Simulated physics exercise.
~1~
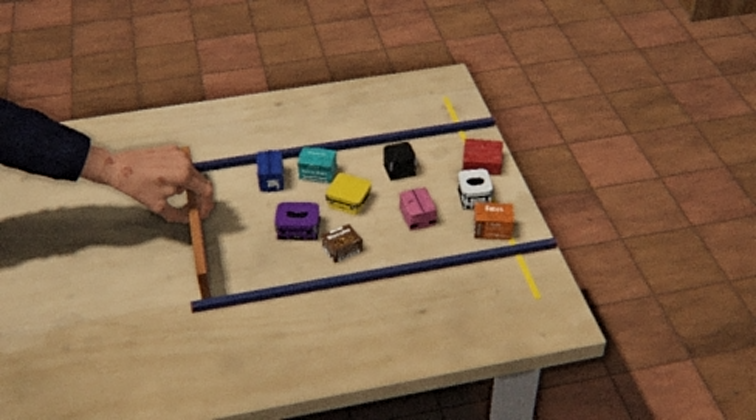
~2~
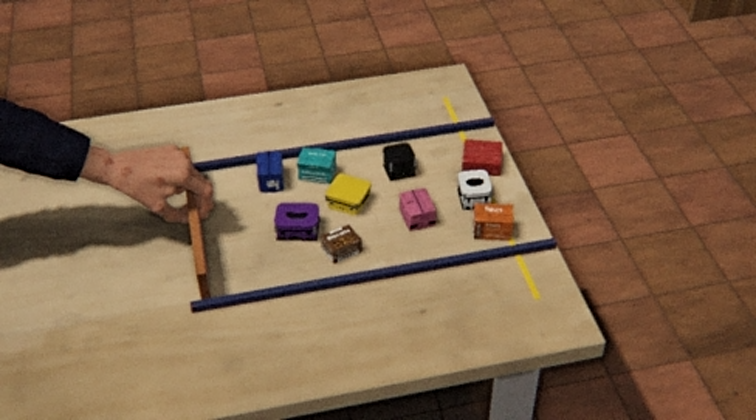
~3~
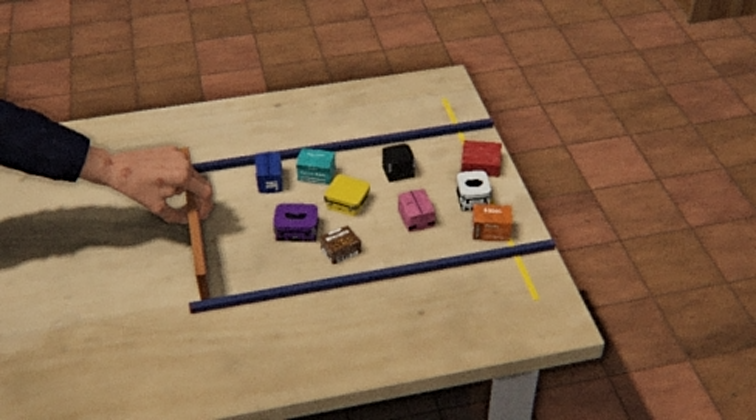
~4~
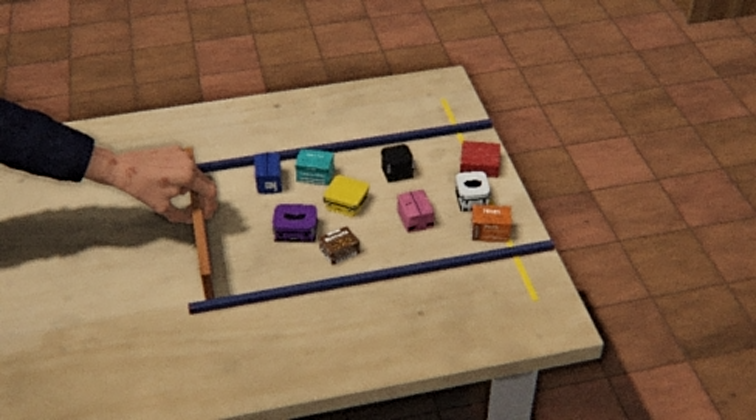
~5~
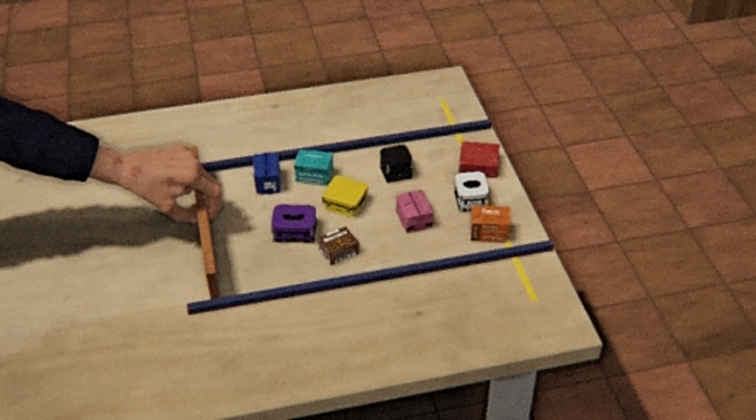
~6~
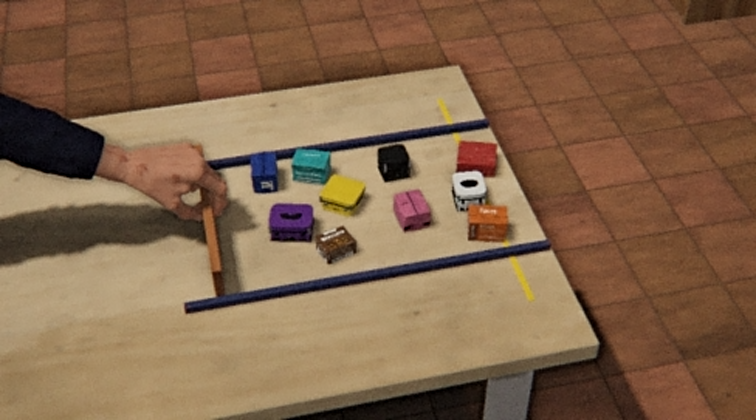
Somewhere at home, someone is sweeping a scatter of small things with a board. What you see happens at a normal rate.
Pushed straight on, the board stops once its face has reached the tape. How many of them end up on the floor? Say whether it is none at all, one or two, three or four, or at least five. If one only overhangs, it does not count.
I would say at least five.
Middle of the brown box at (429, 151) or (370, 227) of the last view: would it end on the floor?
In the two tries the brown box ends up below and is not knocked off, in that order.
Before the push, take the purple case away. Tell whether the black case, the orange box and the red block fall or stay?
So: The black case goes down, the orange box goes down, the red block goes down.
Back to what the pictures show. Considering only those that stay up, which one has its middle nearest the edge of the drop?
Looks like the yellow case to me.
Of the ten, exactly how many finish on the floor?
6 in total.
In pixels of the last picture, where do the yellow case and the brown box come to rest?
The yellow case stops around (505, 162); the brown box around (513, 218).
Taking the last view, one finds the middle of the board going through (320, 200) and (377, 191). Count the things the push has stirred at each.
5 and 7.
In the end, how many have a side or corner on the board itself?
Total: 3.
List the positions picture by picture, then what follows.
Red block (483, 157); orange box (494, 221); white case (475, 190); board (195, 220); tape (487, 187), in the first picture.
Orange box (493, 222); board (195, 220), in the second picture.
White case (473, 191); pink box (416, 210), in the third picture.
Red block (480, 159); purple case (296, 224), in the fourth picture.
Orange box (490, 224); yellow case (346, 197), in the fifth picture.
Red block (477, 159); orange box (487, 223); white case (469, 191); board (209, 218); tape (480, 188), in the sixth picture.
Soon after, none off yet; red block at rest near (477, 159); orange box at rest near (487, 223); white case at rest near (469, 191).
After that, none off yet; red block displaced a little near (493, 156); orange box moving near (496, 224); white case displaced a little near (484, 189).
In the end, the number that fall off is five or more; gone, turquoise box, black case, pink box, white case, orange box and red block.
